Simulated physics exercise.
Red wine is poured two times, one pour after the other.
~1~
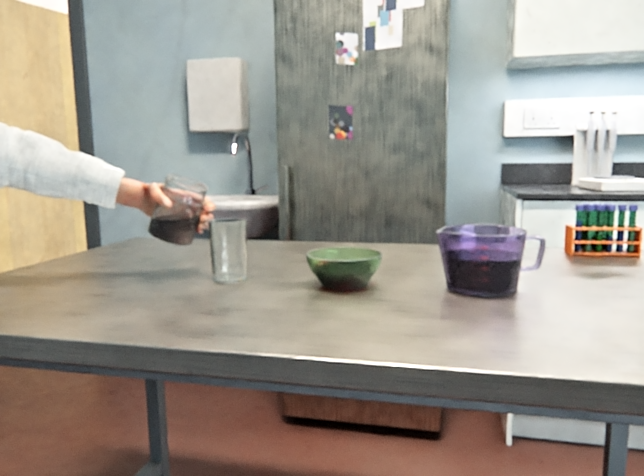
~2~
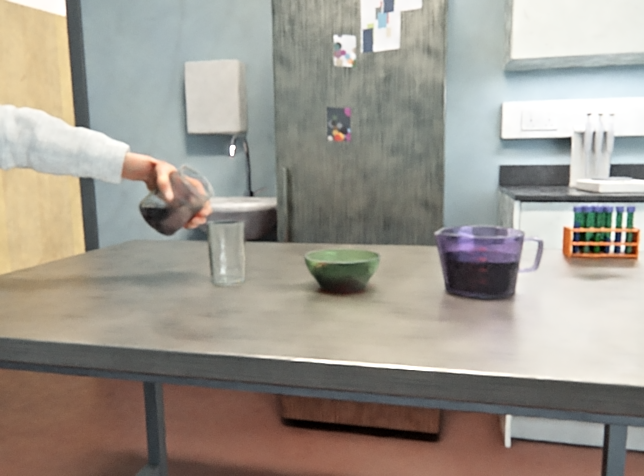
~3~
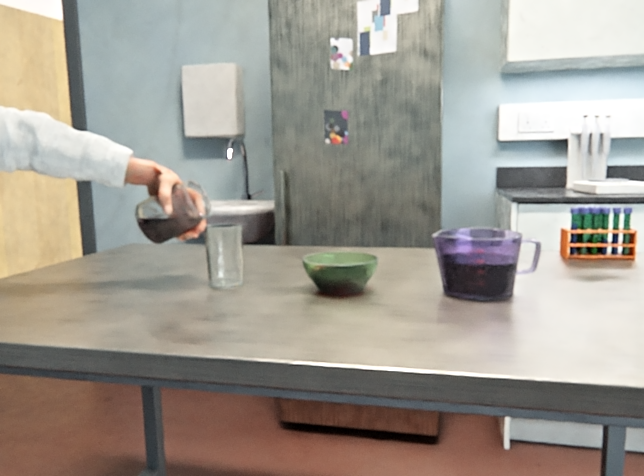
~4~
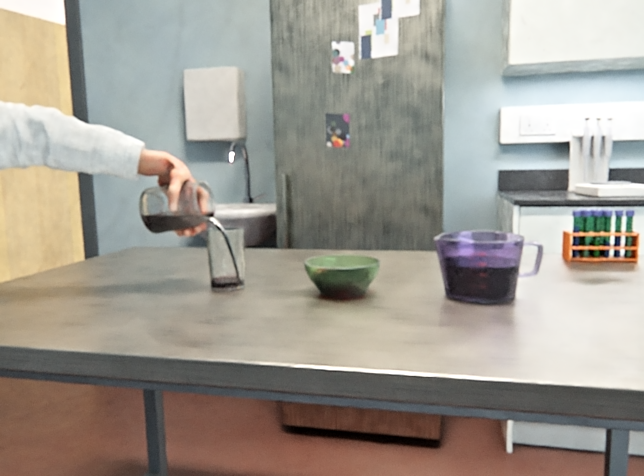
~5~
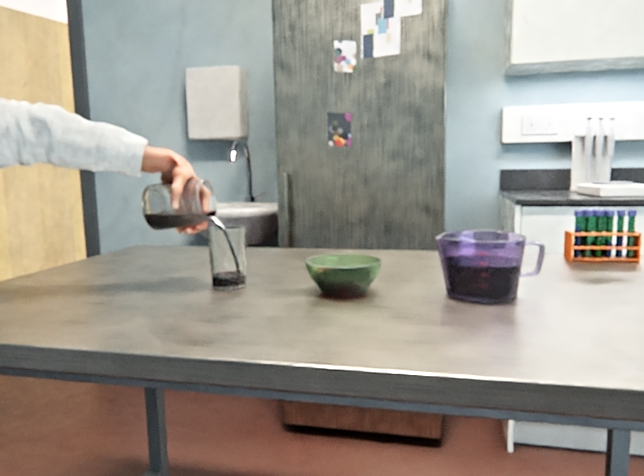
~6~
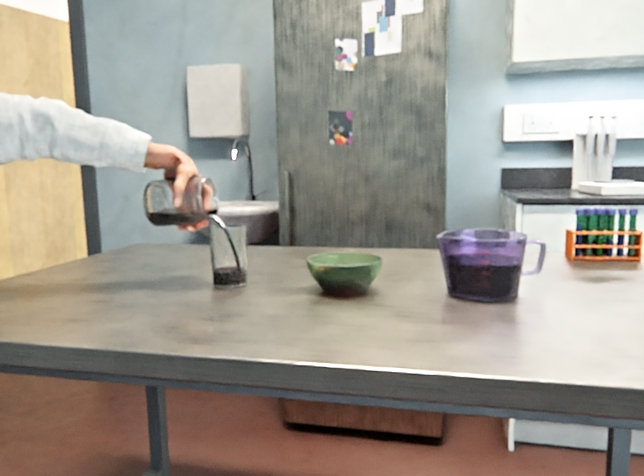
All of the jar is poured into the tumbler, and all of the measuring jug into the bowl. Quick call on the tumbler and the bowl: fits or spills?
Tumbler - fits; bowl - spills.
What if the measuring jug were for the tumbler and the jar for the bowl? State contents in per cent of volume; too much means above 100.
170 % and 70 %, in that order.
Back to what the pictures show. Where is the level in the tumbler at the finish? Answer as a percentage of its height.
I'd guess some 55 per cent.
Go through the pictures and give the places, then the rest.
The hand lifts the jar; jar (179, 207) tipped 20° with all of its load; measuring jug (482, 257) about half full; tumbler (229, 248) empty; bowl (344, 267) about half full, in the first picture.
The jar is brought over; jar (179, 199) tipped 50° with all of its load; tumbler (227, 250) empty, in the second picture.
The jar is brought over; jar (176, 210) tipped 65° with all of its load; tumbler (225, 254) empty, in the third picture.
A stream runs into the tumbler; jar (180, 206) tipped 80° with nearly all of its load; tumbler nearly empty, surface at (228, 280), in the fourth picture.
A stream runs into the tumbler; jar (182, 203) tipped 80° with about three quarters of its load; bowl (344, 274) about half full, in the fifth picture.
A stream runs into the tumbler; jar (184, 201) tipped 85° with about two thirds of its load; measuring jug about half full, surface at (483, 260); tumbler about a quarter full, surface at (230, 270); bowl about half full, surface at (345, 273), in the sixth picture.
Soon after, the tumbler is about a third full.
Later, the tumbler is about half full.
In the end, the tumbler is about half full; the bowl is full to the brim and has run over.
